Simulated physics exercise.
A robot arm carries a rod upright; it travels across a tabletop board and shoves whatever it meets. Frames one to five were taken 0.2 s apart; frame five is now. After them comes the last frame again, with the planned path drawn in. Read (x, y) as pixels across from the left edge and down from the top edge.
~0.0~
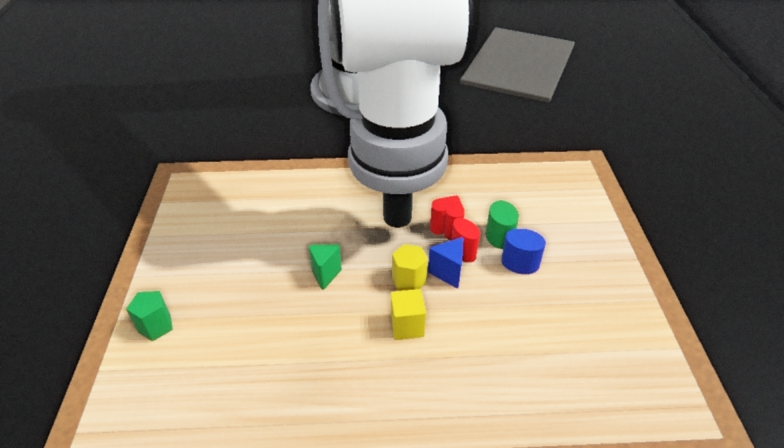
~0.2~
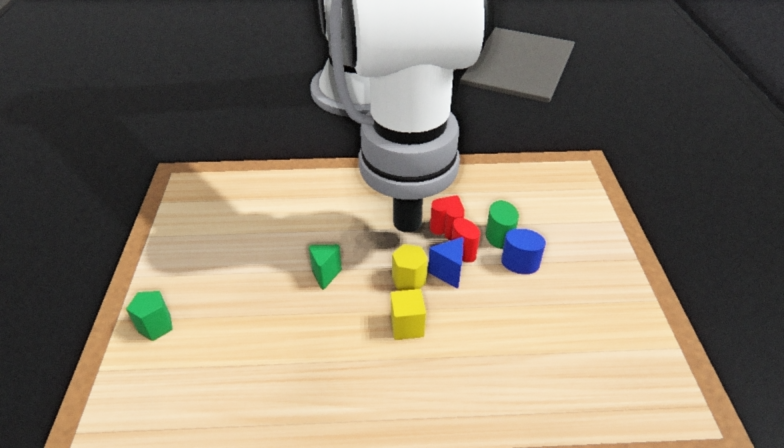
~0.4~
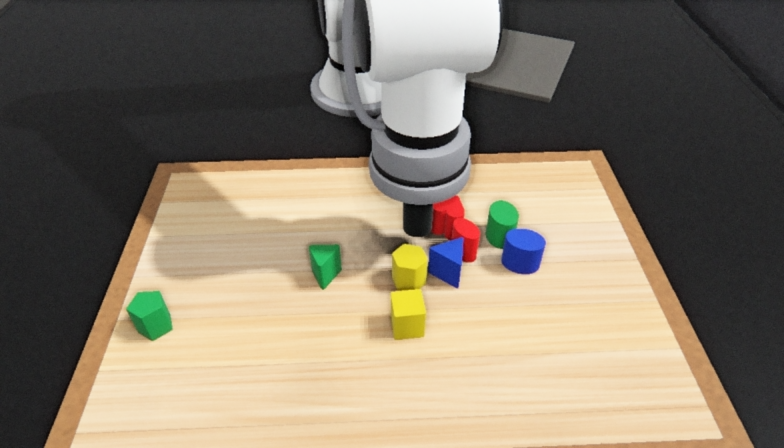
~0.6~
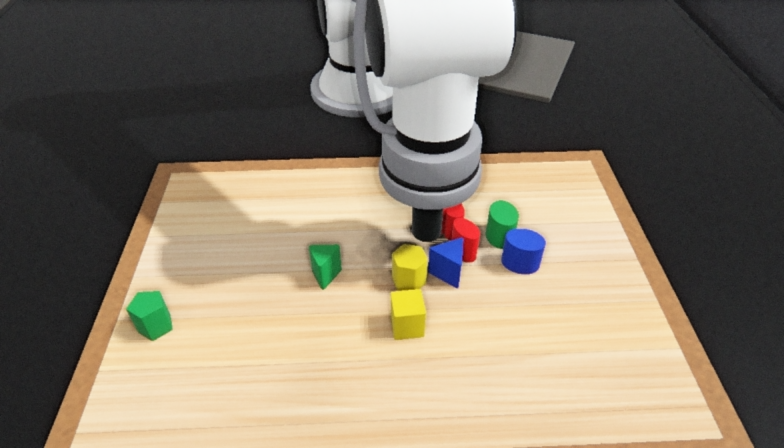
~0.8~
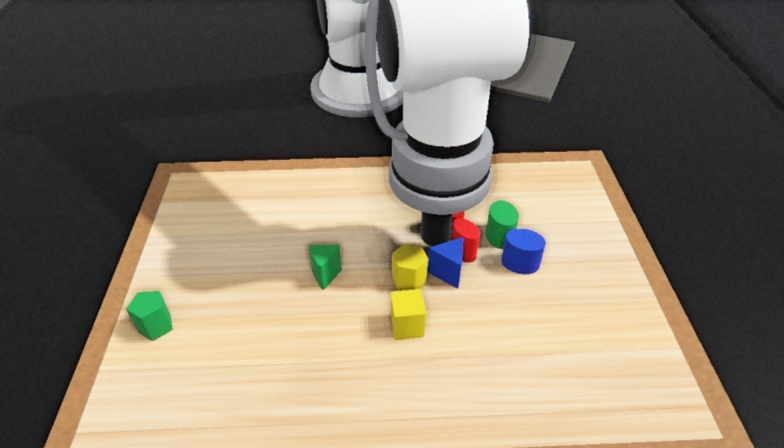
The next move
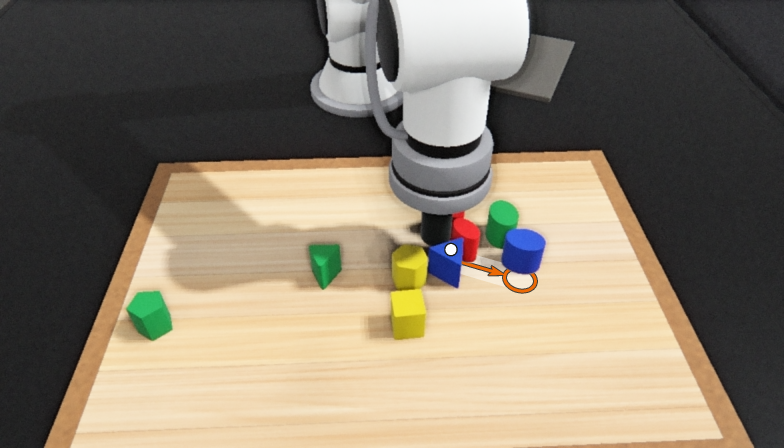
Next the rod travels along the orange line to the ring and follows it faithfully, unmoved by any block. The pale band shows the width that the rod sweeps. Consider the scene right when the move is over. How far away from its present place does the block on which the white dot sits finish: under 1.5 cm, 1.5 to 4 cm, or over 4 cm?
Between 1.5 and 4 cm.
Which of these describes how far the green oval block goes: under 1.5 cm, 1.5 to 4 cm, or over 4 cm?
Less than 1.5 cm.
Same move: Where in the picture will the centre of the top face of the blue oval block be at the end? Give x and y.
I'd say the blue oval block ends with its top centre at (546, 238).
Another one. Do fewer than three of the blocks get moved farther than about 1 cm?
I expect not.
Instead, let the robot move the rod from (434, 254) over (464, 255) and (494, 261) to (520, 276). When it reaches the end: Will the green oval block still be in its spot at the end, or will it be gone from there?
That block moves.
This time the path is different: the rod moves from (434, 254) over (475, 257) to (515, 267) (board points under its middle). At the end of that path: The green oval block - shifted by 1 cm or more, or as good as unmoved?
The answer is that it is displaced.
The drawn path runs from (434, 254) to (520, 279); the dot is on the blue triangular piece.
The first path, step by step. Halfway along, rod (480, 251); blue triangular piece (468, 260), turned 55° clockwise; red oval block (496, 228), turned 35° anticlockwise; blue oval block (532, 239).
At the end, rod (524, 263); blue triangular piece (468, 260), turned 55° clockwise; red oval block (497, 228), turned 35° anticlockwise; green oval block (506, 211); blue oval block (546, 238), turned 15° anticlockwise.
